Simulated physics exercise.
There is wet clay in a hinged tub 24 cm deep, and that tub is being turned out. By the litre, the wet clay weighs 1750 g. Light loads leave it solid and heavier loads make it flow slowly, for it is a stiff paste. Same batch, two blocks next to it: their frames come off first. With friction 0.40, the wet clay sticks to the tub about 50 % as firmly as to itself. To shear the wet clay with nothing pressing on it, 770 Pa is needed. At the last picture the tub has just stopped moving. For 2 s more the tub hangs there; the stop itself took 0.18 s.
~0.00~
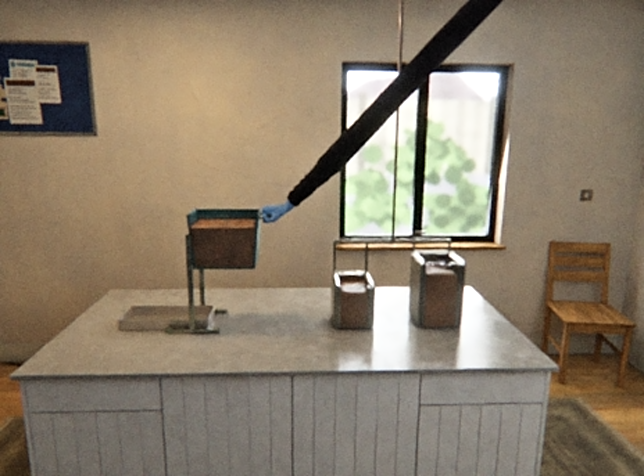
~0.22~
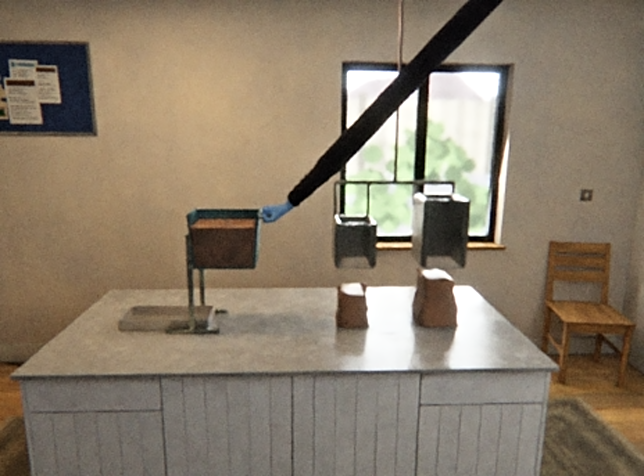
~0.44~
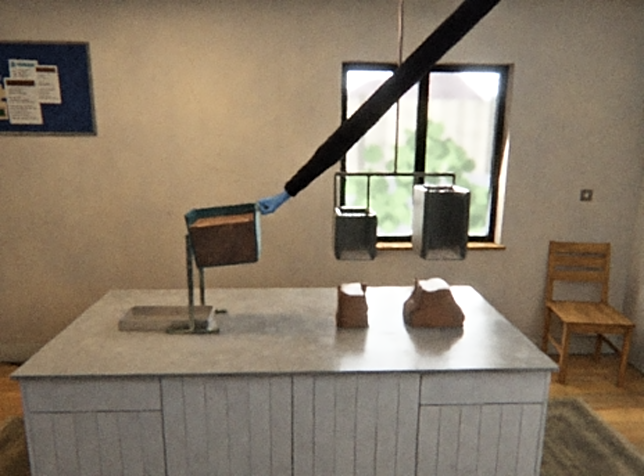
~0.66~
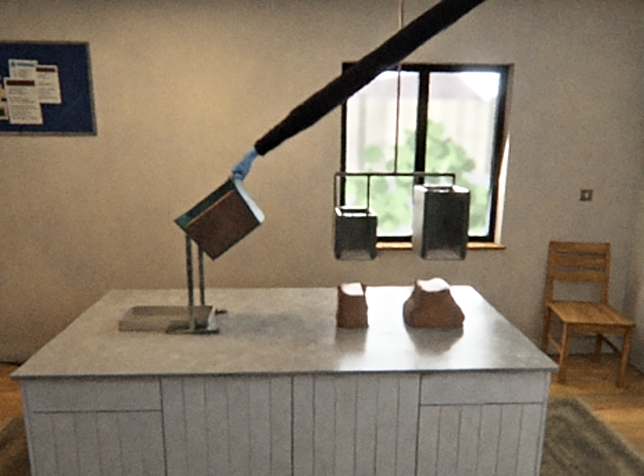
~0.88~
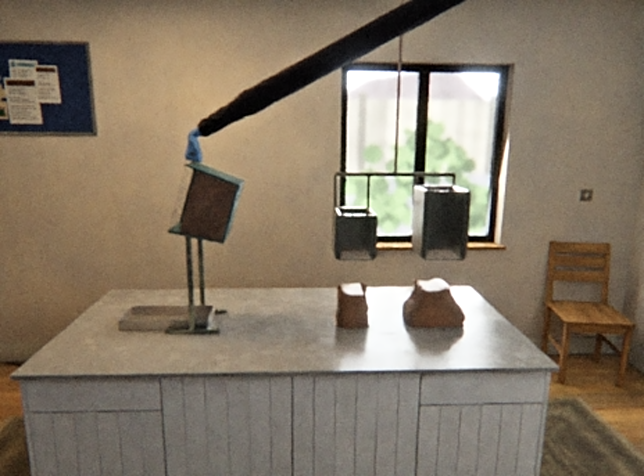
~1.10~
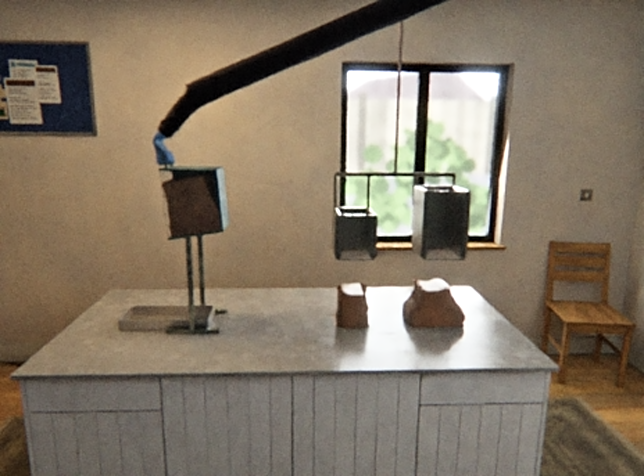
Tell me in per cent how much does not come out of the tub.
Something like 39 per cent stays in.
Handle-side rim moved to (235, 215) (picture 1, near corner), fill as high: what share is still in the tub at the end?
Then near 95 % stays in the tub.
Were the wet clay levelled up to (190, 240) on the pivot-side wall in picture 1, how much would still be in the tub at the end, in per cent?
Result: Approx. 60 % remaining in tub.
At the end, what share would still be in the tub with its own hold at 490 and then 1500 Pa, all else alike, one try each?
The answers, in order, are 35 % and 40 %.
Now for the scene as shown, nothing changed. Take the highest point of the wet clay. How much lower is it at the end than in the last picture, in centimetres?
Roughly 13 cm.
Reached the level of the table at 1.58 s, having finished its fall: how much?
Roughly 50 per cent.
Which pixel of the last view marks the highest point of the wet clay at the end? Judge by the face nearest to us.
Close to pixel (205, 207).
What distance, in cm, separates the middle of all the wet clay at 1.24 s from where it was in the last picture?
Roughly 7 centimetres.
By 1.24 s, the tub is at 94 degrees and holds 76 %.
By 1.41 s, the tub is at 94 degrees and holds 44 %.
By 1.58 s, the tub is at 94 degrees and holds 39 %.
By 1.75 s, the tub is at 94 degrees and holds 39 %.
By 3.10 s, at the end, the tub is at 94 degrees and holds 39 %.
